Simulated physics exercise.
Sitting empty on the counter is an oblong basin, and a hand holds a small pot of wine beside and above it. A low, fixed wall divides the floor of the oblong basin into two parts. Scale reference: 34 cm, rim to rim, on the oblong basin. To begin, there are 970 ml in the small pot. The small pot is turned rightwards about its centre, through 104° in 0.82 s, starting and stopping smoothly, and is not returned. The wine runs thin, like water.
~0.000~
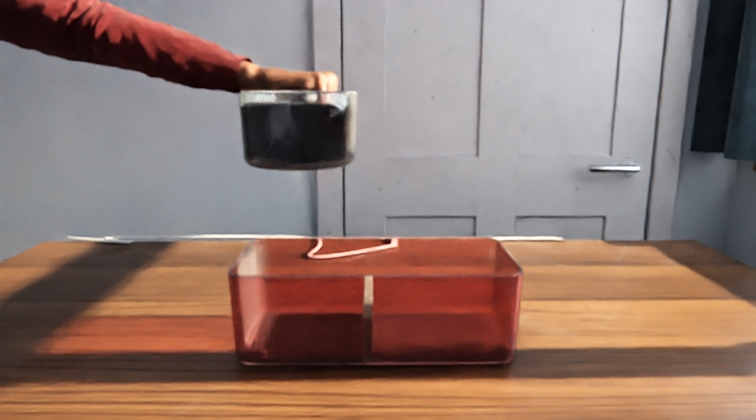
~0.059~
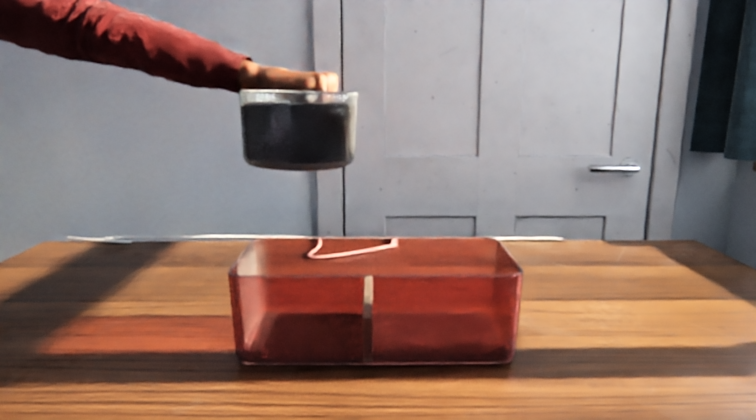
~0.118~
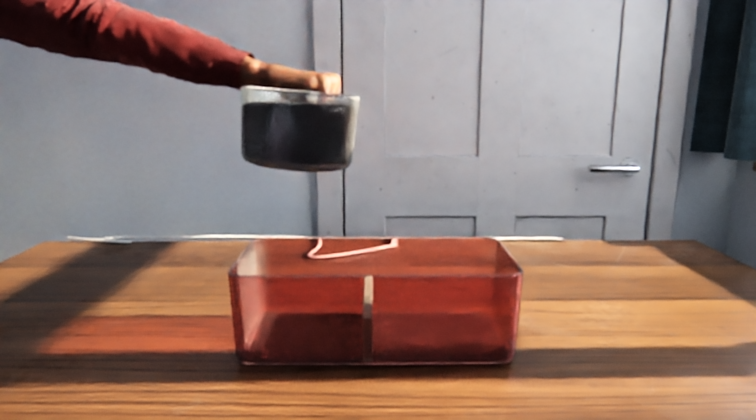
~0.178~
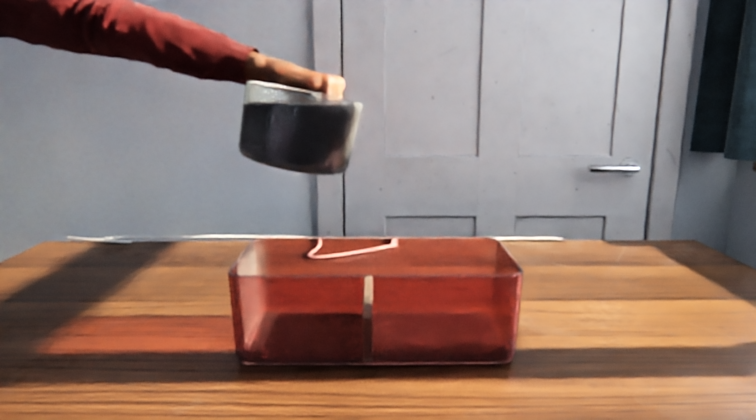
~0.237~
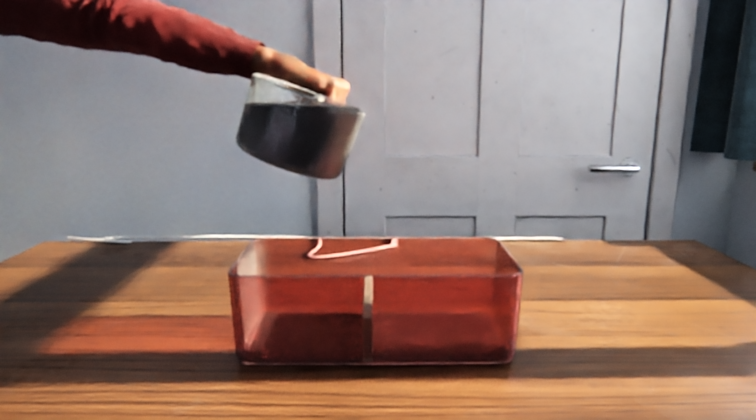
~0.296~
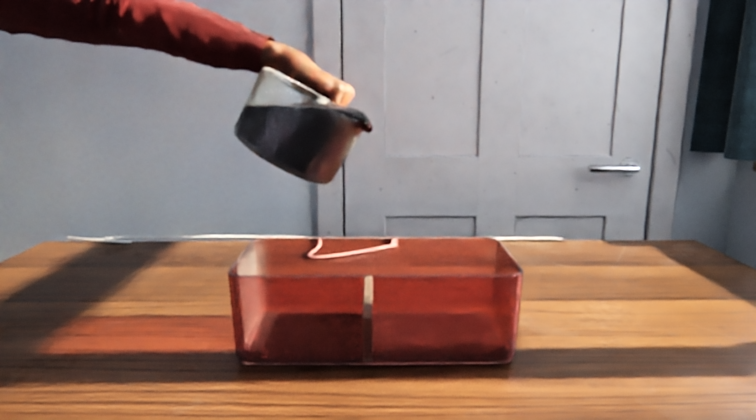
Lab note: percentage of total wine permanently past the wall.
Approx. 94 %.
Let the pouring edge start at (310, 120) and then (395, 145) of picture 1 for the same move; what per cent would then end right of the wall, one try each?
The first try gives around 40 percent, the second around 95 percent.
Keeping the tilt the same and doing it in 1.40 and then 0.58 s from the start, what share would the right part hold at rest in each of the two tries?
I'd say 95 percent on the first go, 90 percent on the next.
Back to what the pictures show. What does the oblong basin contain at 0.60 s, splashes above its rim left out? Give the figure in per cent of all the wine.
22 %, roughly.
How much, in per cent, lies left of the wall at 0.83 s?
2 %.
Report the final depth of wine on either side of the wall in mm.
About 2 mm left, about 34 mm right.
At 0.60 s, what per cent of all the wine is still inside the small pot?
Fraction remaining: Approx. 40 per cent.
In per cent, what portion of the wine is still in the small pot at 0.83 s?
Roughly 8 per cent.
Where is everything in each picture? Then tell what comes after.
In the first picture, tilt 0°; pouring edge (355, 94); surface from (245, 103) to (354, 104); the oblong basin's rim runs from (242, 257) to (509, 256); the wall's top is at (368, 296).
In the second picture, tilt 1°; pouring edge (356, 95); surface from (245, 103) to (354, 104).
In the third picture, tilt 5°; pouring edge (358, 99); surface from (247, 103) to (355, 105).
In the fourth picture, tilt 12°; pouring edge (361, 106); surface from (249, 103) to (359, 107).
In the fifth picture, tilt 20°; pouring edge (363, 116); surface from (248, 106) to (362, 109); 1 per cent is over the edge.
In the sixth picture, tilt 30°; pouring edge (364, 127); surface from (246, 110) to (362, 120); 4 per cent is over the edge.
After 0.60 s the tilt is 87° and 39 per cent is still to pour, 0 is left of the wall and 22 right of it.
After 0.83 s the tilt is 104° and 8 per cent is still to pour, 2 is left of the wall and 80 right of it.
After 1.06 s the tilt is 104° and 1 per cent is still to pour, 4 is left of the wall and 92 right of it.
After 1.32 s the tilt is 104° and 0 per cent is still to pour, 5 is left of the wall and 94 right of it.
In the end 5 per cent lies left of the wall, 94 right of it and 1 outside.
